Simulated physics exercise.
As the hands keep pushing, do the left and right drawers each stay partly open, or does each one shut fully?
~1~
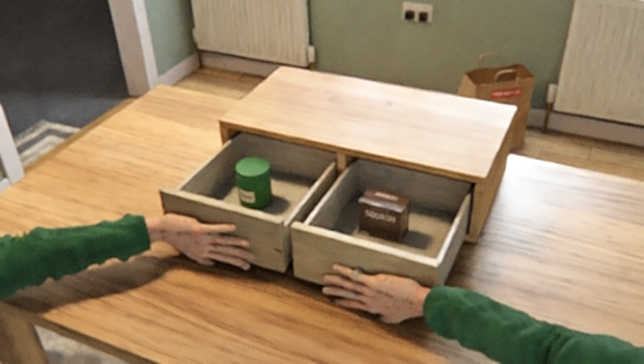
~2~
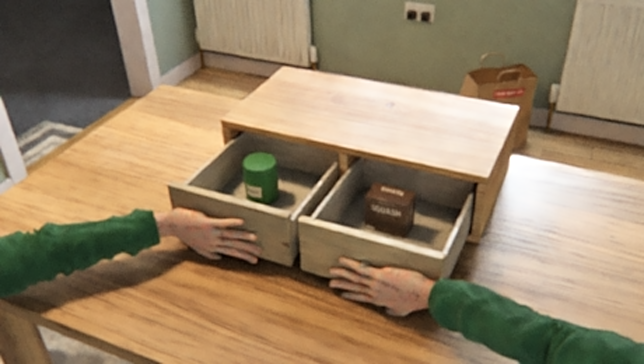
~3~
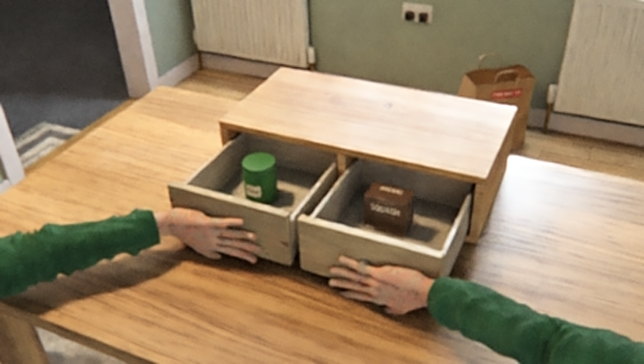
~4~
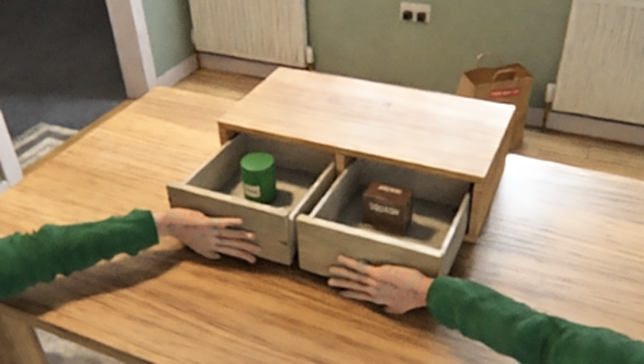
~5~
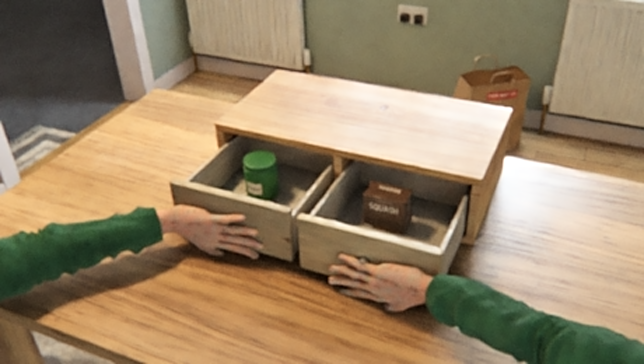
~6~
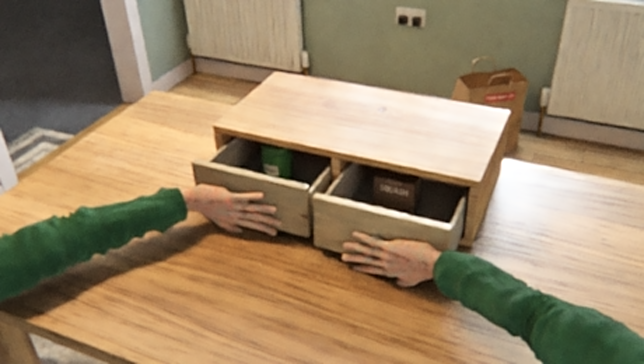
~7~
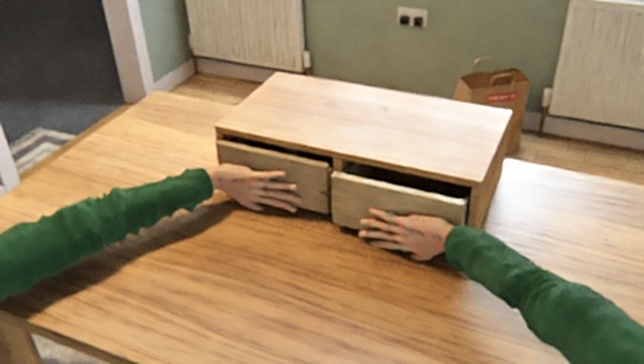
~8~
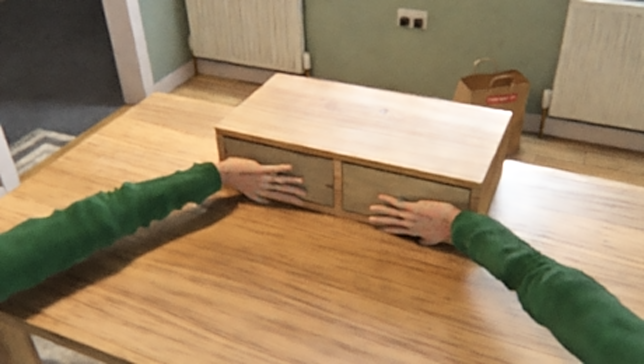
Both shut fully. The left drawer closes flush with the chest, and so does the right drawer.
